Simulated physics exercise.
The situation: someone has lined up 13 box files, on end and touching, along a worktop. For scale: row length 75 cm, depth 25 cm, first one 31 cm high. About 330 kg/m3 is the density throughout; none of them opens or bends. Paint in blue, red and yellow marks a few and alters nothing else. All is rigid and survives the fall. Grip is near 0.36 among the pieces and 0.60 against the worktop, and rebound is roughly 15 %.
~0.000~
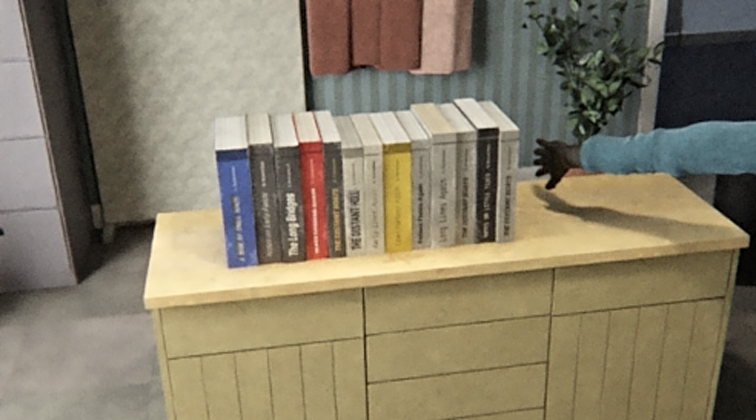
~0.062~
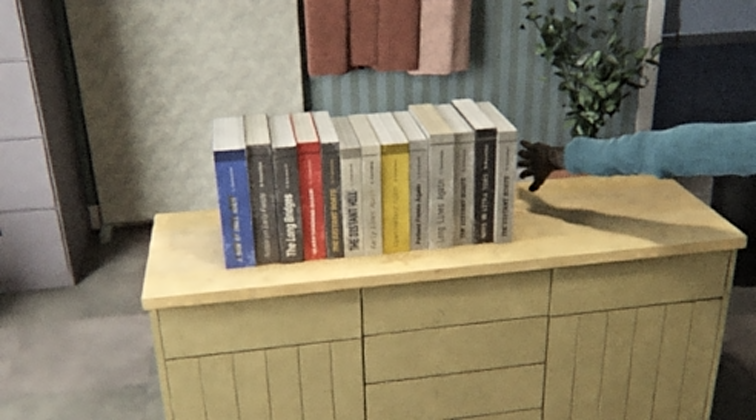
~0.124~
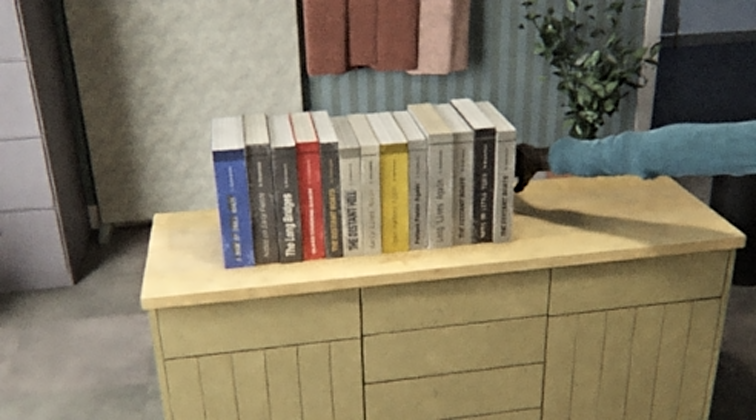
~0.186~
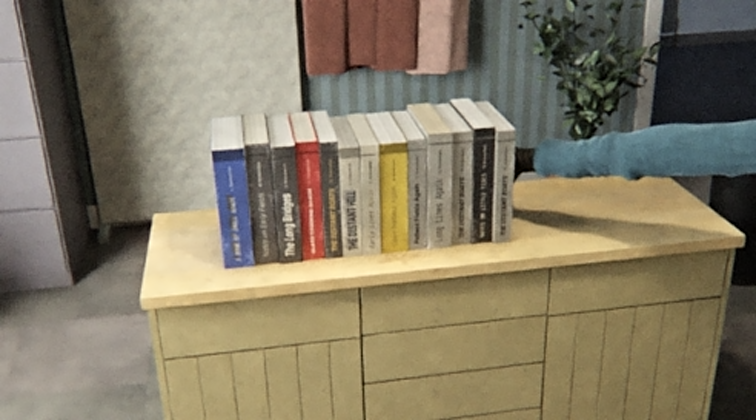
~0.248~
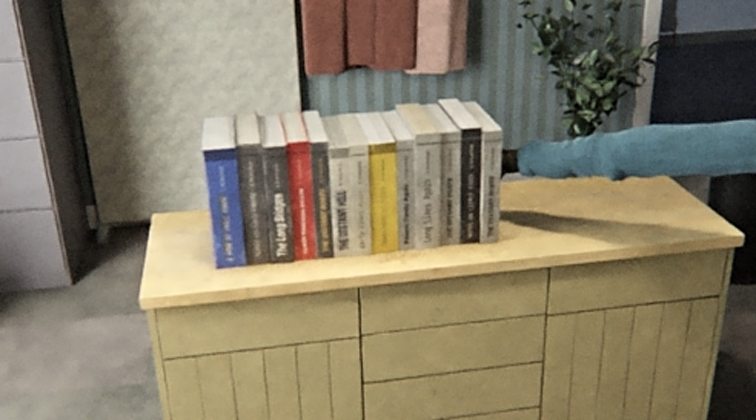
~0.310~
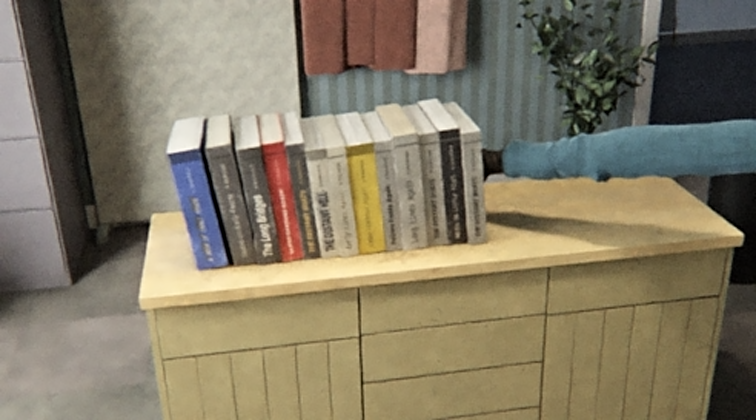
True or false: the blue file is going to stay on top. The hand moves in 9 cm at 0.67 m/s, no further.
False; it goes down.
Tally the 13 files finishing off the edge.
I make it 1 of them.
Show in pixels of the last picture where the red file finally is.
Roughly at (231, 197).
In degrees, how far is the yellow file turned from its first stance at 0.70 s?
Tilt: Approx. 25°.
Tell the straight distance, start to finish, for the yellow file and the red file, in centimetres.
The yellow one ends 10 cm from its start and the red one 20 cm.
After 0.37 s, none of the 13 files off the edge, 13 disturbed; blue file leaning 18°; red file leaning 13°.
After 0.42 s, none of the 13 files off the edge, 13 disturbed; blue file leaning 27°; red file leaning 20°.
After 0.70 s, 1 of the 13 files off the edge; blue file upside down; red file leaning 28°.
After 0.90 s, 1 of the 13 files off the edge; blue file leaning 45°, 77 cm lower; red file leaning 39°.
By the end (1.2 s), 1 of the 13 files off the edge; blue file on its side; red file leaning 40°; yellow file leaning 26°. As the last picture would show them, middles, red file near (230, 197).
